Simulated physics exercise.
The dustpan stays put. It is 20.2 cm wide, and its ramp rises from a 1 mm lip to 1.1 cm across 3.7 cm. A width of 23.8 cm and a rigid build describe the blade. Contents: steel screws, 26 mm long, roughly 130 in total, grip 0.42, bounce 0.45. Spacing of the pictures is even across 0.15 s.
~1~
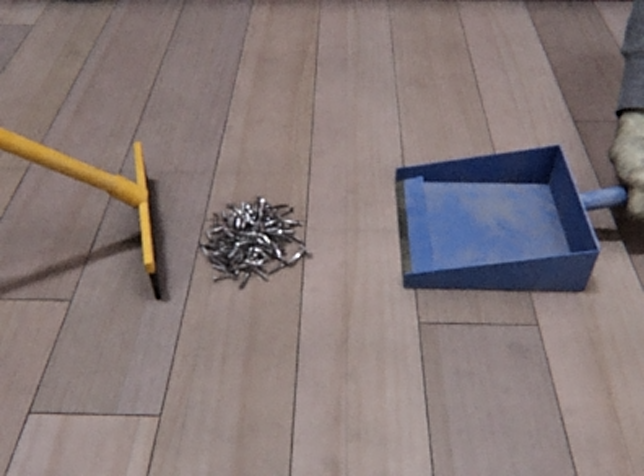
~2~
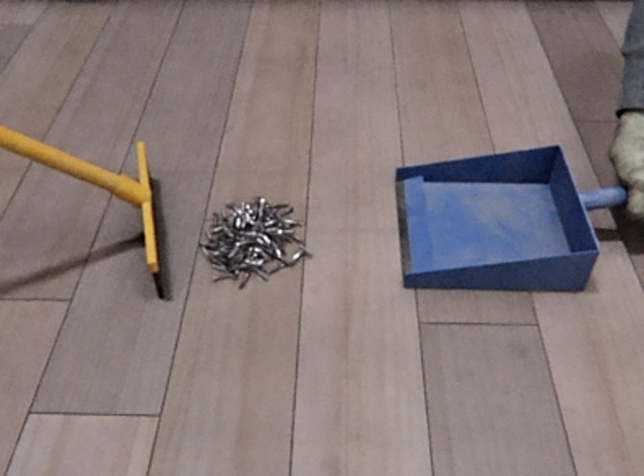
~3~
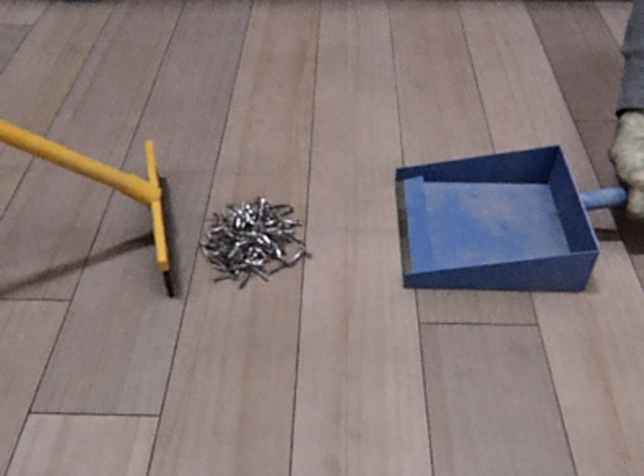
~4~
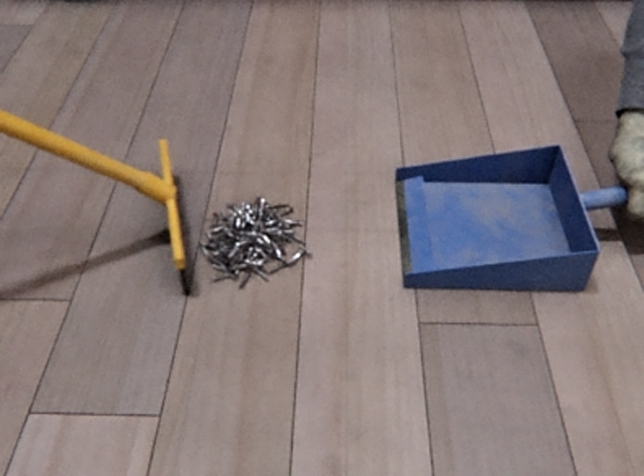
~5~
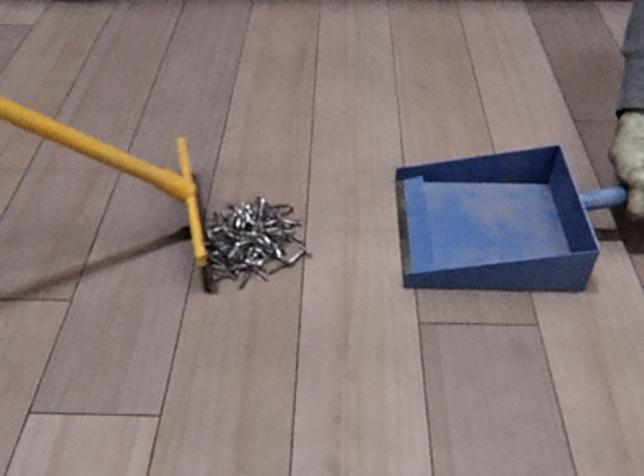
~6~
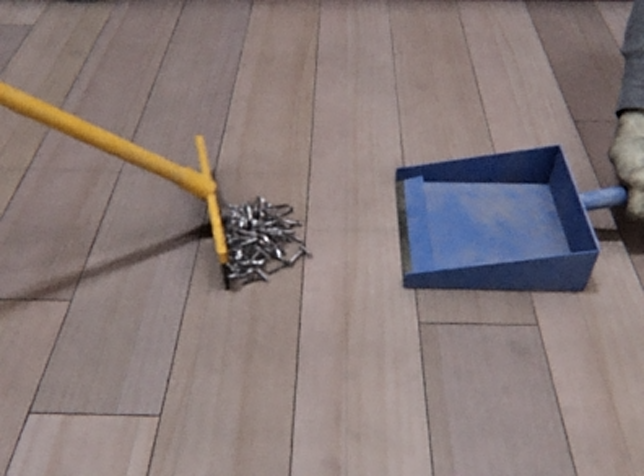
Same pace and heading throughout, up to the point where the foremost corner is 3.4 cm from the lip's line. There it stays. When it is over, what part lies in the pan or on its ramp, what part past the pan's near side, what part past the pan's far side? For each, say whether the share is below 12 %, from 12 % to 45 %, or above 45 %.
Pan: From 12 % to 45 %; near side: Below 12 %; far side: Below 12 %.
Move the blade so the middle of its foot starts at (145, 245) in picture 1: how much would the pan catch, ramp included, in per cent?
Estimate: Near 30 %.
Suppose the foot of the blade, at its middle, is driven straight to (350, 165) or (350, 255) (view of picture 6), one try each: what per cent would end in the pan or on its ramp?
Some 20 in a hundred and 15 in a hundred.
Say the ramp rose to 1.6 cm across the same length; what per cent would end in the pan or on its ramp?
Close to 30 per cent then.
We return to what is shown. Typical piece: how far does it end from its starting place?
Median: Approx. 20 cm.
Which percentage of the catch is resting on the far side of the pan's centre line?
About 60 %.
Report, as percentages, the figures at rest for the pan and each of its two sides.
The pan ends at 30 per cent, the near side at 0 per cent and the far side at 10 per cent.
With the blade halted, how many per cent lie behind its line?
I'd put it near 0 in a hundred.
Then, 0.13 s after the last picture, middle of the blade 15 cm from the lip; 0 % over the lip, far side 0 %, near side 0 %.
Then, 0.21 s after the last picture, middle of the blade 9 cm from the lip; 0 % over the lip, far side 0 %, near side 0 %.
Then, 0.43 s after the last picture, middle of the blade 7 cm from the lip; 35 % over the lip, far side 10 %, near side 0 %.
In the end, pan 30 %, near side 0 %, far side 10 %, in front of the lip or behind the blade 60 %.
